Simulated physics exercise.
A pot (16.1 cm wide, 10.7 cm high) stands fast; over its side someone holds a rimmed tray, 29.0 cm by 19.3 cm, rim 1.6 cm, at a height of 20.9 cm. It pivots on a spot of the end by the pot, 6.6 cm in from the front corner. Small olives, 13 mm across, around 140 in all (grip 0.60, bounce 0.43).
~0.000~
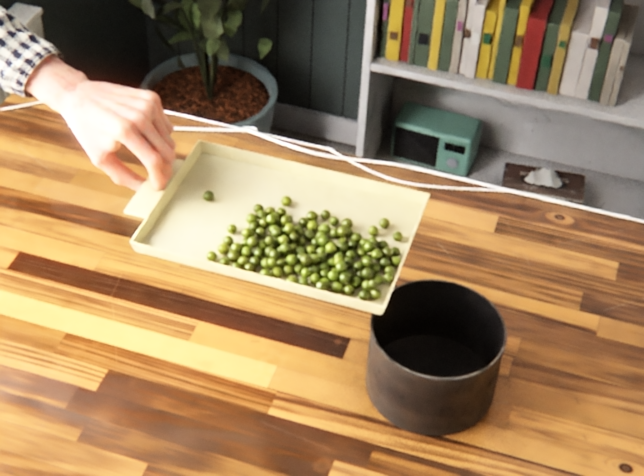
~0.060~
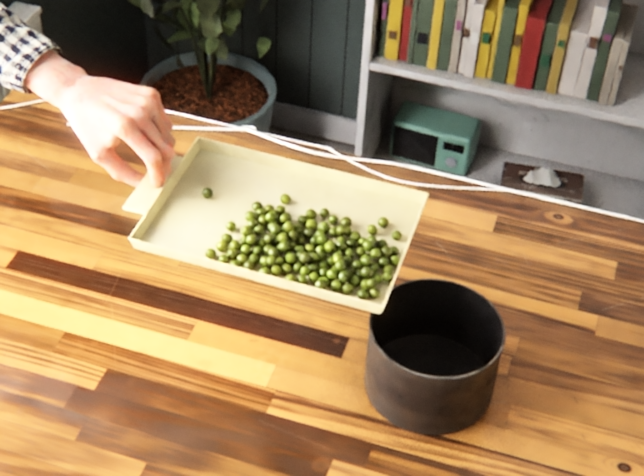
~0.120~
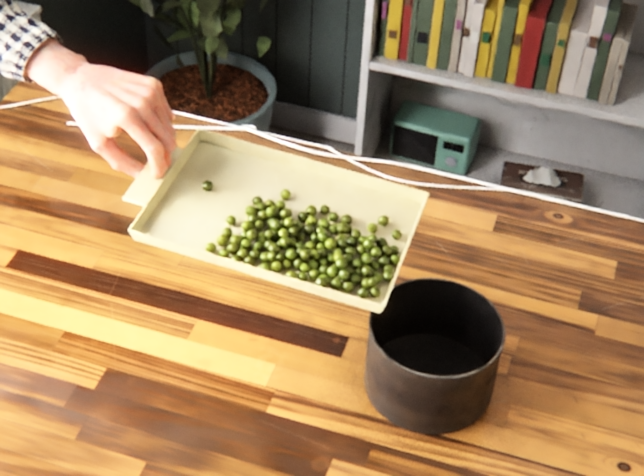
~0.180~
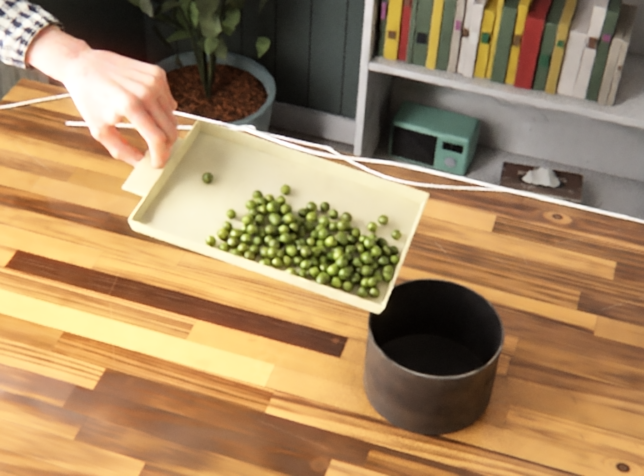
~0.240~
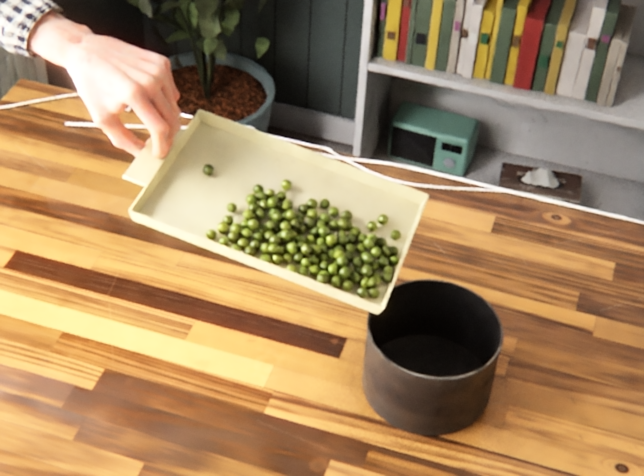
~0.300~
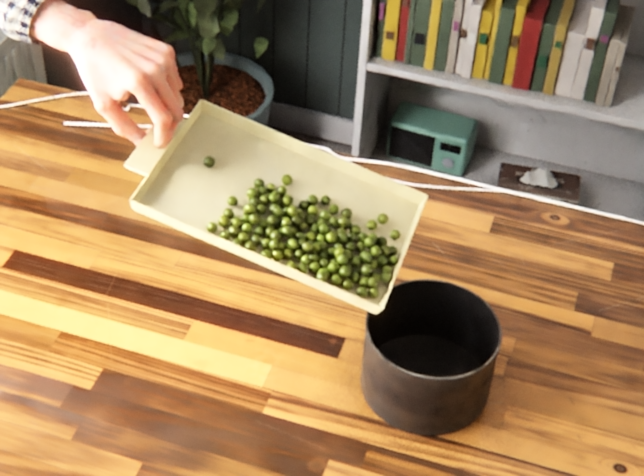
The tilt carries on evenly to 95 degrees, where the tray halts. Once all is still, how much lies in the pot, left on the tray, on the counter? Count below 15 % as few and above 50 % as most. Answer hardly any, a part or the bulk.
In the pot: The bulk; left on the tray: Hardly any; on the counter: A part.
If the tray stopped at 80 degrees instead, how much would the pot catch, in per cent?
It would be near 55 per cent.
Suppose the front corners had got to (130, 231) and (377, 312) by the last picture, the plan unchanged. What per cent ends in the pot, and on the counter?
Pot 0, counter 100.
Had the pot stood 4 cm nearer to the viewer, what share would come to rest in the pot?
In that case some 75 per cent.
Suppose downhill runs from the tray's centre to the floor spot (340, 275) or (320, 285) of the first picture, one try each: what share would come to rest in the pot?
Some 25 and 5 per cent.
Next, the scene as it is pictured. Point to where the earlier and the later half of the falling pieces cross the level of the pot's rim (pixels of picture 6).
At about (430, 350), then at (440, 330).
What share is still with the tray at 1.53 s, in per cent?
About 85 per cent.
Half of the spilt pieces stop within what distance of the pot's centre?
Roughly 16 cm.
After 1.04 s, tilt 51 degrees; the tray holds 95 %, the pot 0 %.
Then, at 1.53 s, tilt 77 degrees; the tray holds 85 %, the pot 15 %.
Then, at 2.09 s, tilt 95 degrees; the tray holds 5 %, the pot 60 %.
At rest (3.0 s), pot 75 %, tray 0 %, counter 25 %.
